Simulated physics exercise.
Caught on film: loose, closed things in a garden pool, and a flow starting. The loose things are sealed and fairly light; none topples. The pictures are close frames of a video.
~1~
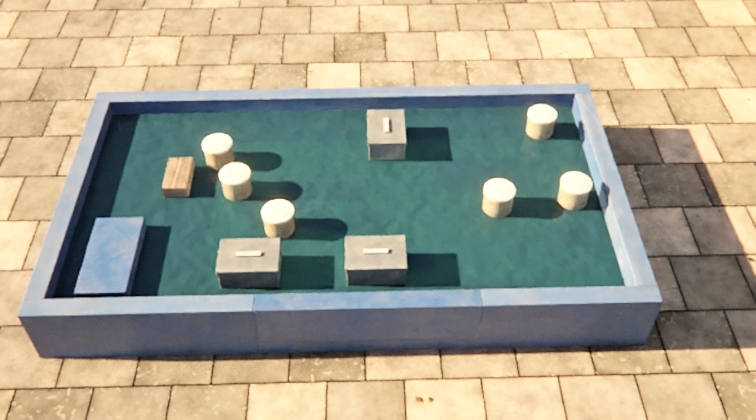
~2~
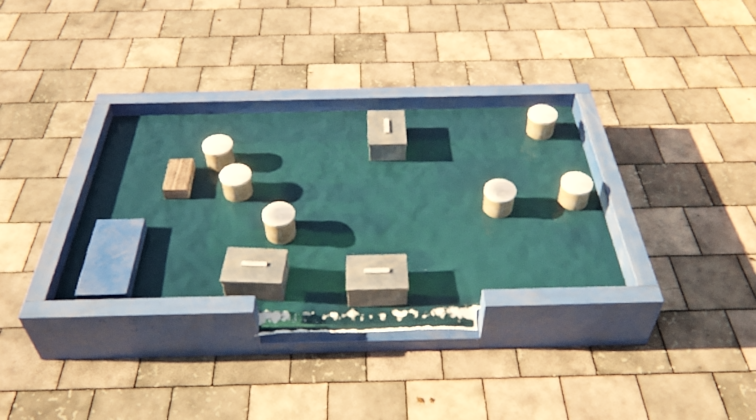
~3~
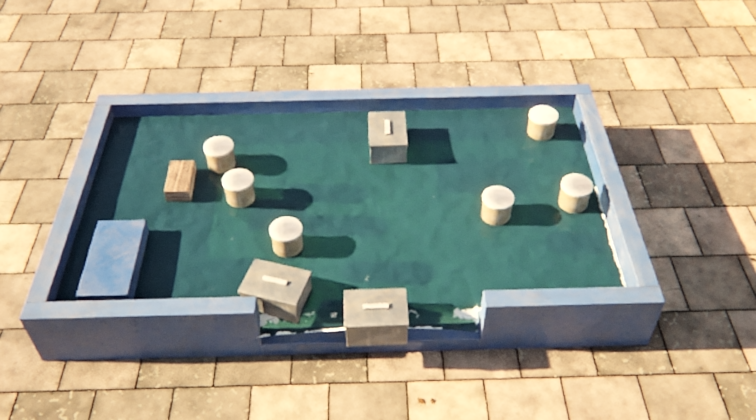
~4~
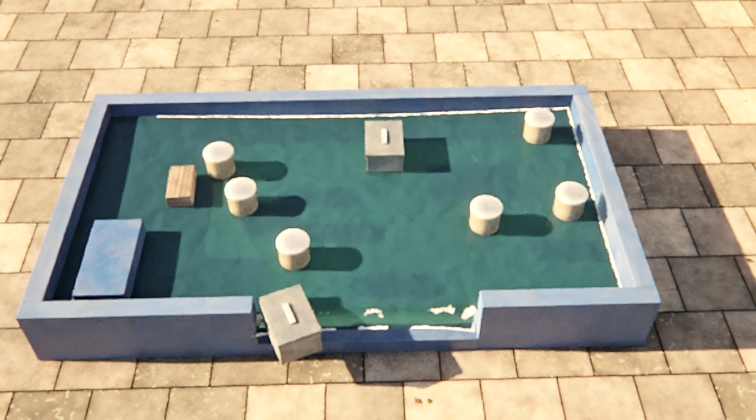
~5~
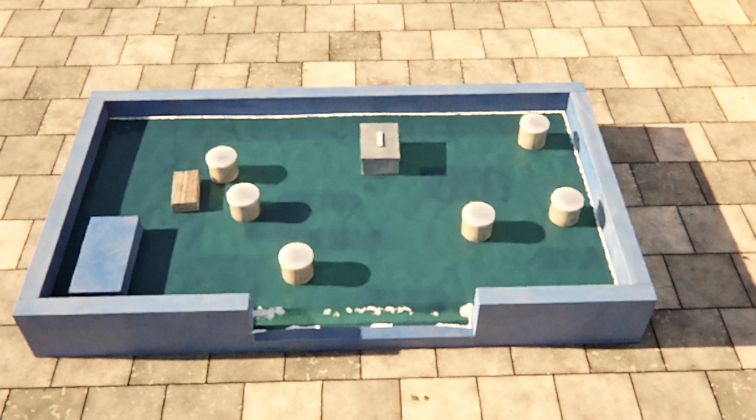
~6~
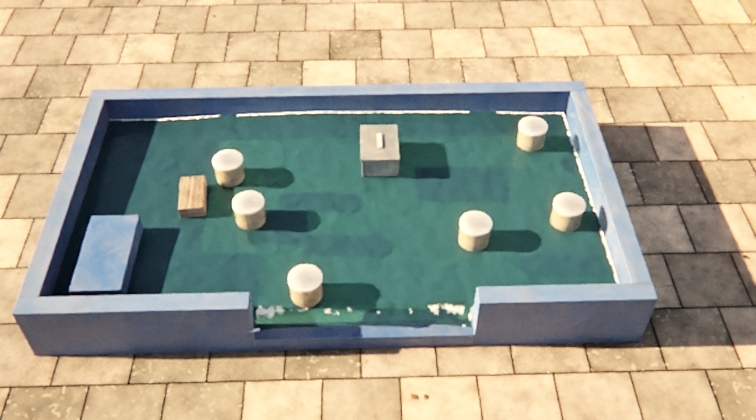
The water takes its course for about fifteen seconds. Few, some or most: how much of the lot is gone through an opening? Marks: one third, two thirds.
That comes to two thirds or more.
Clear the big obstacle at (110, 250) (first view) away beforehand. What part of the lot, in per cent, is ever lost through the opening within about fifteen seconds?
Some 70 per cent.
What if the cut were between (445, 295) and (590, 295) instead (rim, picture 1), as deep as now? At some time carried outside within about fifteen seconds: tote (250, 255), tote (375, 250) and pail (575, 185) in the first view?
One after the other: Through, through, through.
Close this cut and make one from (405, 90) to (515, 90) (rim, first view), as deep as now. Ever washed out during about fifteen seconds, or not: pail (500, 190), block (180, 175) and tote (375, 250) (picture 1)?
As listed: Gone, still in, stays.
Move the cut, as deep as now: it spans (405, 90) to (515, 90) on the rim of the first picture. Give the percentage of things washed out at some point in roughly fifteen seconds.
Roughly 40 per cent.
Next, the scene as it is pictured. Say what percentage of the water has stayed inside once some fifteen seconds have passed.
About 42 per cent.
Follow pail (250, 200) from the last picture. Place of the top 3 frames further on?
Around (267, 221).
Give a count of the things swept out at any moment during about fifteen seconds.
8 of them.
A moment on, 3 of 10 are out; 7 afloat.
Next, 5 of 10 are out; 5 afloat.
Later, 6 of 10 are out; 4 afloat.
In the end, 8 of 10 are out; 2 afloat.
